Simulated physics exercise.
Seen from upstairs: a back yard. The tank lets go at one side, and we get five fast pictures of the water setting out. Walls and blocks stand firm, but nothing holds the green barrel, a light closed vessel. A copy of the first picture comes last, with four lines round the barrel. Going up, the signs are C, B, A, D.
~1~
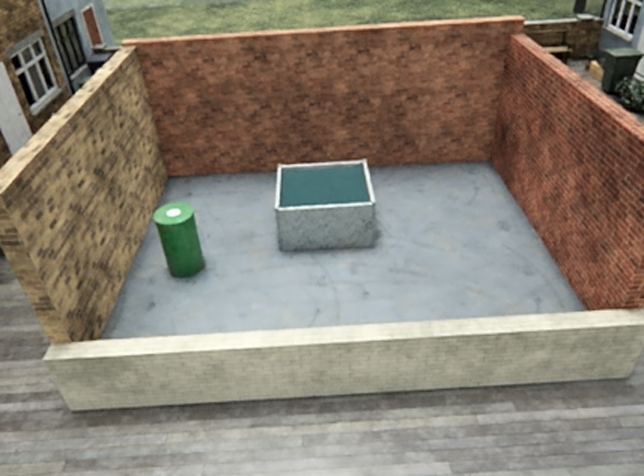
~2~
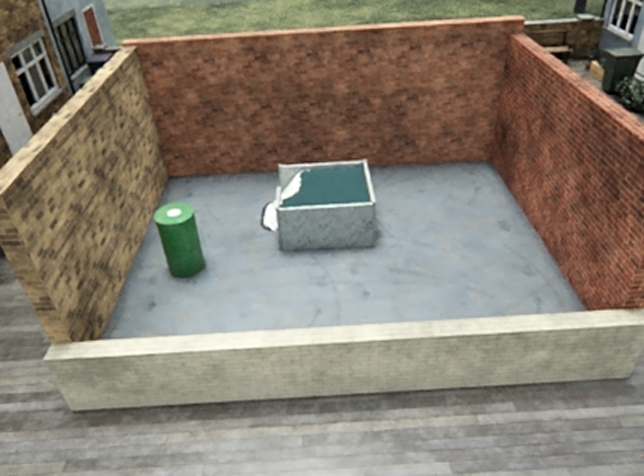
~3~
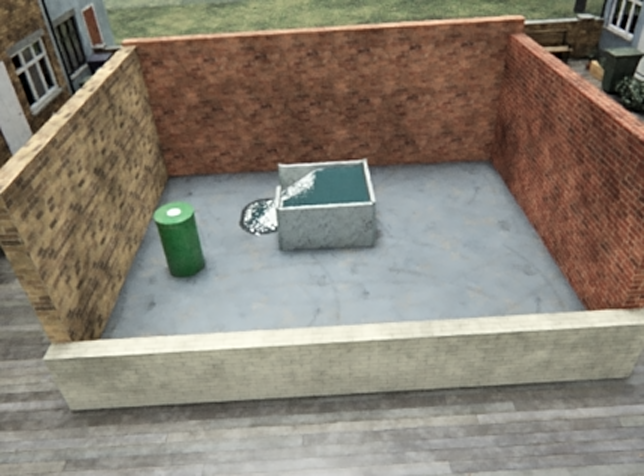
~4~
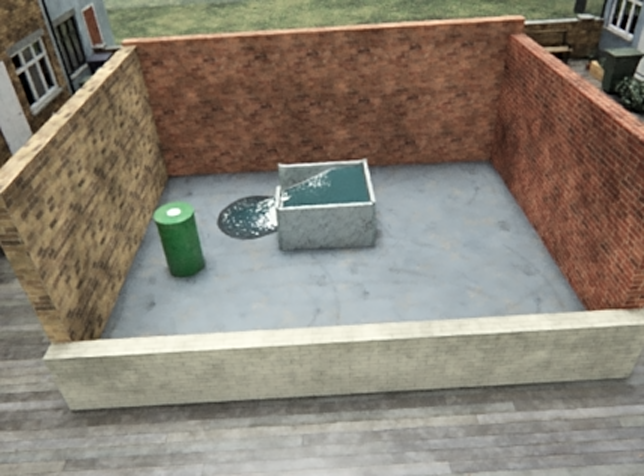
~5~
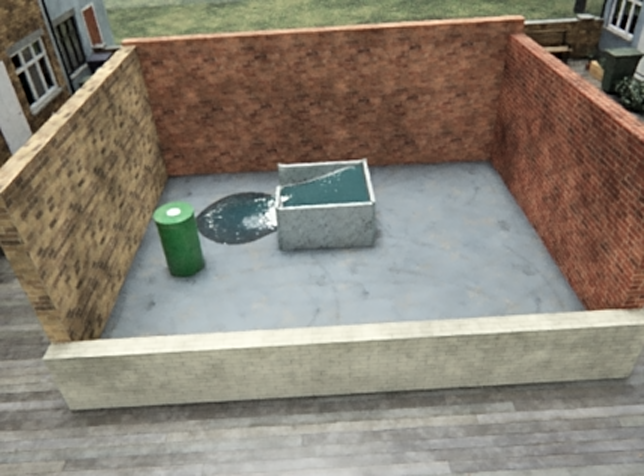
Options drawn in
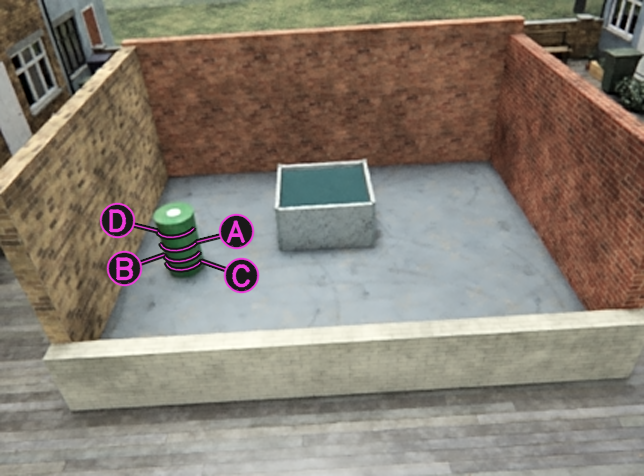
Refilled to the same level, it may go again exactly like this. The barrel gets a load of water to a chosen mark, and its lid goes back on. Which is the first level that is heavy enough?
I would pick level C.
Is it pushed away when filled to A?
No, not at all.
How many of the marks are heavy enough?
All four.
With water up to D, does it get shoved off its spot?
No, that is safe.
On the marked copy, A at (176, 250); B at (179, 261); C at (181, 269); D at (172, 237); from the bottom up C, B, A, D.
Choosing A, it does not move.
Choosing B, it does not move.
Choosing C, it does not move.
Choosing D, it does not move.
